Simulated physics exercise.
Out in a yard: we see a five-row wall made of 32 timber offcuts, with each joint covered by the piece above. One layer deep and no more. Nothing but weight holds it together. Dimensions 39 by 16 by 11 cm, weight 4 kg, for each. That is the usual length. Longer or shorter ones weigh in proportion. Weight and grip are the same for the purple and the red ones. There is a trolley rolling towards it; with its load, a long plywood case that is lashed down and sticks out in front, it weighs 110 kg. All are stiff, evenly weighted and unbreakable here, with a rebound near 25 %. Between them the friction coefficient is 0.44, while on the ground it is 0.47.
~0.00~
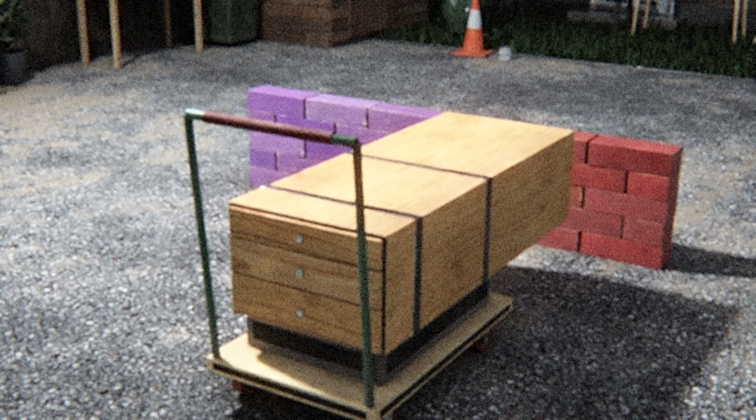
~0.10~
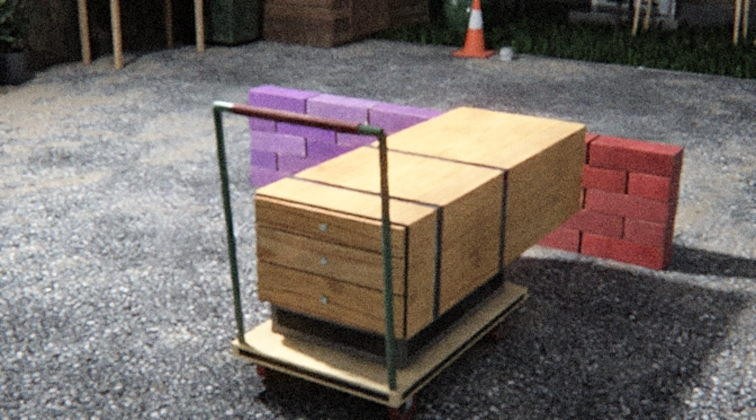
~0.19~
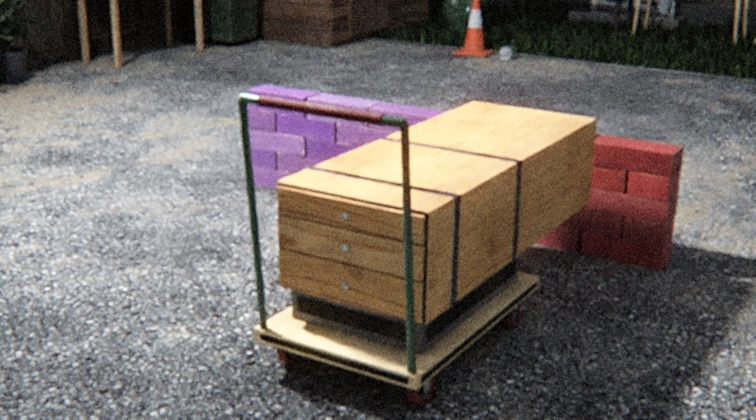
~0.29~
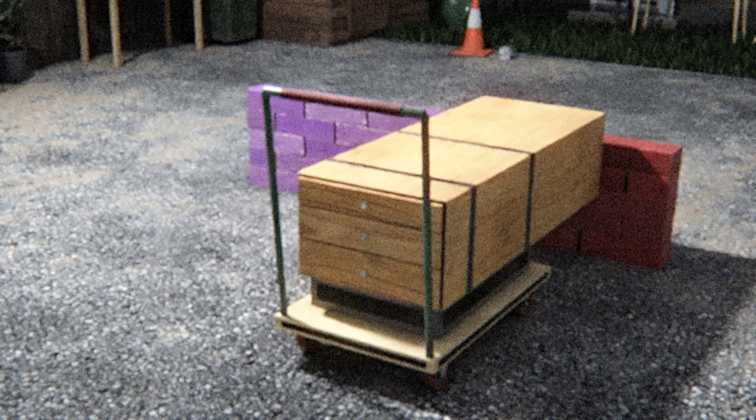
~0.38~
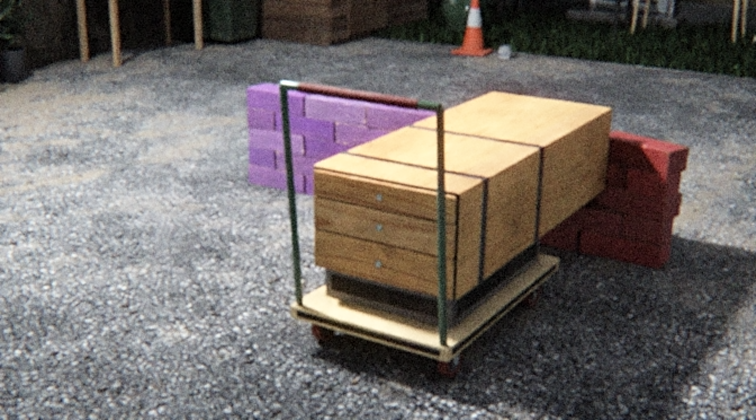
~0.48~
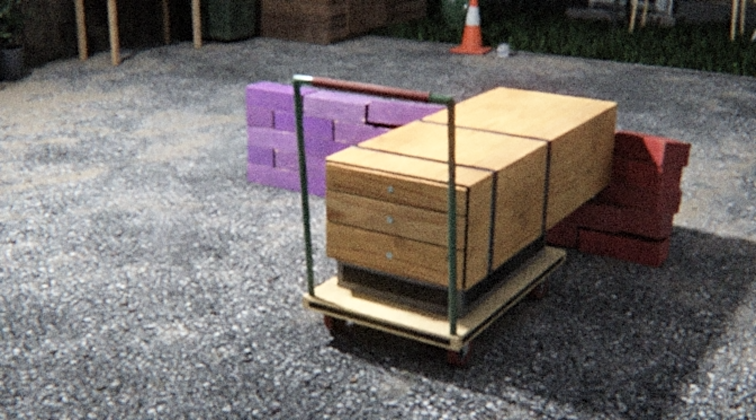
The video shows a trolley carrying a long wooden case with drawer-like fronts rolling across a gravel yard towards a purple and red block wall, then the case pushing into the wall, shifting several blocks and tilting some red ones.
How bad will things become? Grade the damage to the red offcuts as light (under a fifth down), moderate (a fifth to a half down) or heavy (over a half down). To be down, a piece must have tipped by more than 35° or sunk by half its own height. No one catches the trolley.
Heavy.
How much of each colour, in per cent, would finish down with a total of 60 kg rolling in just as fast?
Down by colour: Purple 10, red 70 per cent.
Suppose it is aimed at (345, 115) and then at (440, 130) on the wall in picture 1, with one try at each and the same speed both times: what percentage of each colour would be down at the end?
First try then second: Purple 80 and 40, red 10 and 30 per cent.
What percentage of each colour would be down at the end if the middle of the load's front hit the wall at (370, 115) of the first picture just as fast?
Purple 80 %, red 10 %.
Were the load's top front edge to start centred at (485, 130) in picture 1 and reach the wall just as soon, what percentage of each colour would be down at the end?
Purple 10%, red 80%.
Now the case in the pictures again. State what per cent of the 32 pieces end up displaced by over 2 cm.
50 in a hundred end up shifted.
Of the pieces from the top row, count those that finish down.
That makes 4 in total.
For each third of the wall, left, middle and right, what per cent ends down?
The thirds come out at 0 on the left, 50 in the middle and 80 on the right, in per cent.
After 0.60 s, load 24 cm past the wall's line, still rolling; 4 of the 15 red offcuts down (4 of 32 in all colours); top red offcut leaning 29°, 38 mm lower.
After 0.80 s, load 40 cm past the wall's line, still rolling; 11 of the 15 red offcuts down (13 of 32 in all colours); top red offcut leaning 74°, 29 cm lower.
After 1.30 s, load 73 cm past the wall's line, still rolling; 11 of the 15 red offcuts down (13 of 32 in all colours); top red offcut upside down.
At rest (2.8 s), load 86 cm past the wall's line, stopped; 11 of the 15 red offcuts down (13 of 32 in all colours); top red offcut upside down; top purple offcut unmoved. That is 73 per cent. As the last picture would show them, middles, top red offcut near (745, 204), top purple offcut near (282, 98).
